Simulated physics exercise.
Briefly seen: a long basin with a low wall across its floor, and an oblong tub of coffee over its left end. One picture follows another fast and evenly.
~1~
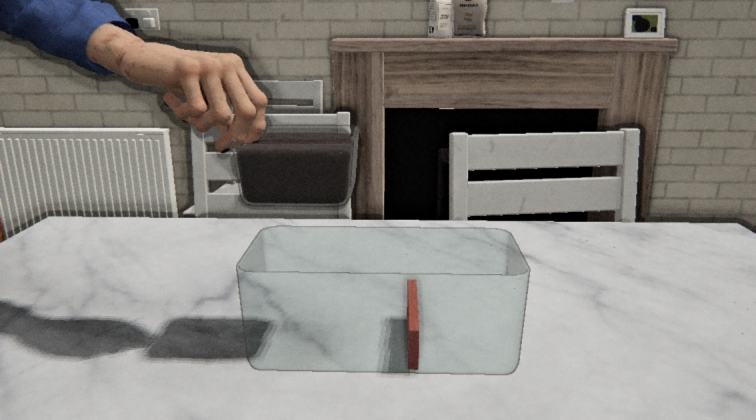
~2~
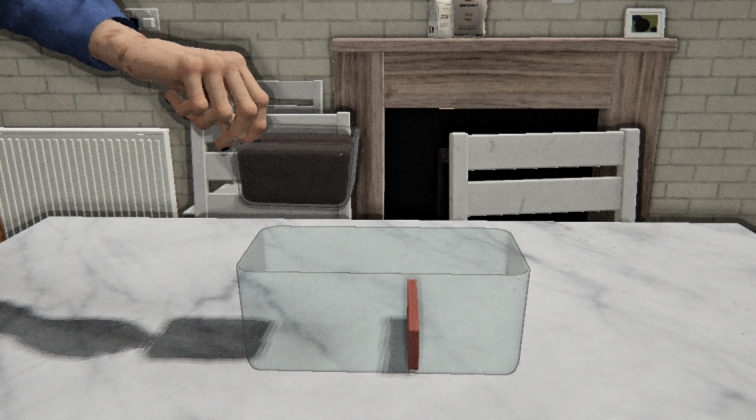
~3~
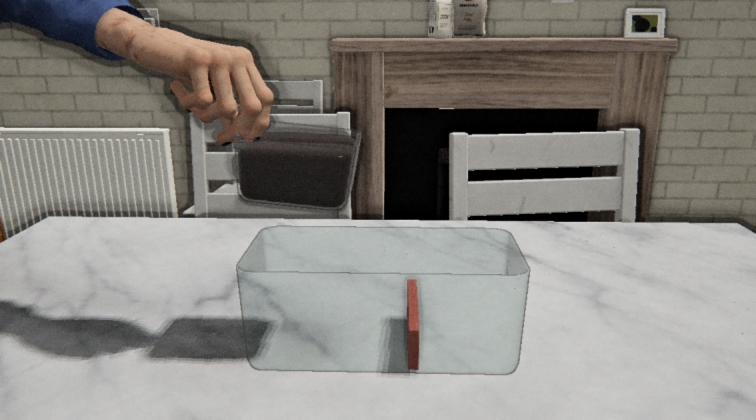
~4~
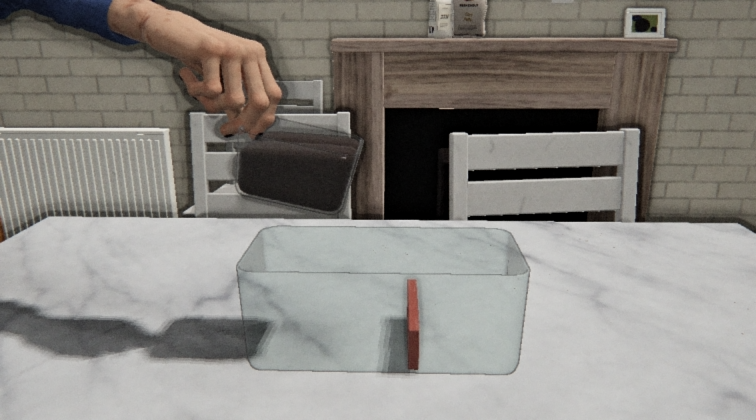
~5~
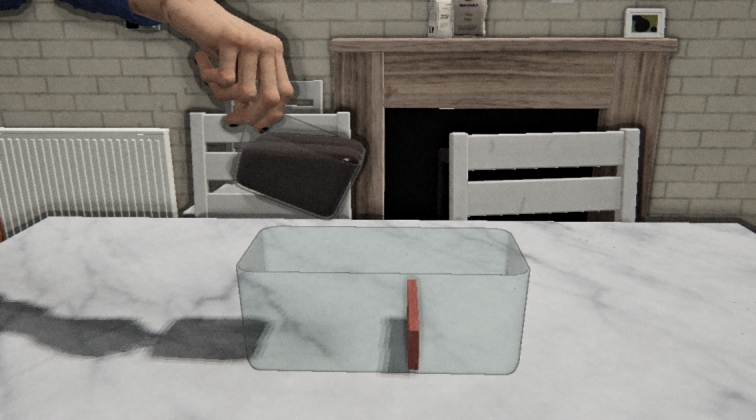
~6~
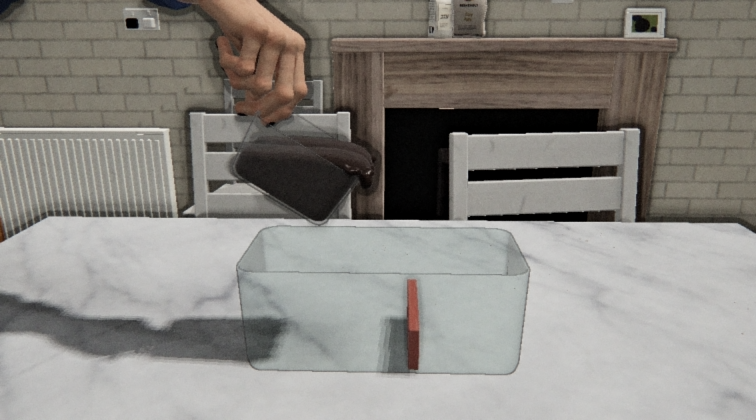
A hand tilts a tub of dark liquid rightward until some slips over its edge.
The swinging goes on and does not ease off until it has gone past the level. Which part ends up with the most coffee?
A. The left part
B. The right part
The answer is A.
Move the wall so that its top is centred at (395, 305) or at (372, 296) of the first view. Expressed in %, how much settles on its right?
Respectively 65 and 80 per cent, approximately.
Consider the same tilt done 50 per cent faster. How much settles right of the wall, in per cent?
I'd estimate some 20 percent.
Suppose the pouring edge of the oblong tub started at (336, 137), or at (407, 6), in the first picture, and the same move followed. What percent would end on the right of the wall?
You'd see around 5 per cent, and then around 75 per cent.
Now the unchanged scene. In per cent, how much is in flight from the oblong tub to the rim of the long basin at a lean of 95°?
Around 25 in a hundred.
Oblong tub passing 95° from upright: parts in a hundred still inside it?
Some 20 per cent has not yet come out.
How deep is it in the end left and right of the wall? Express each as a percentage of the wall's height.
The left side ends up close to 30, the right side close to 30.
A moment on, the tilt is 95° and 18 per cent is still to pour, 26 is left of the wall and 31 right of it.
Next, the tilt is 112° and 2 per cent is still to pour, 58 is left of the wall and 37 right of it.
Then the tilt is 112° and 0 per cent is still to pour, 60 is left of the wall and 37 right of it.
Later the tilt is 112° and 0 per cent is still to pour, 61 is left of the wall and 37 right of it.
Finally, 61 per cent lies left of the wall, 37 right of it and 2 outside.
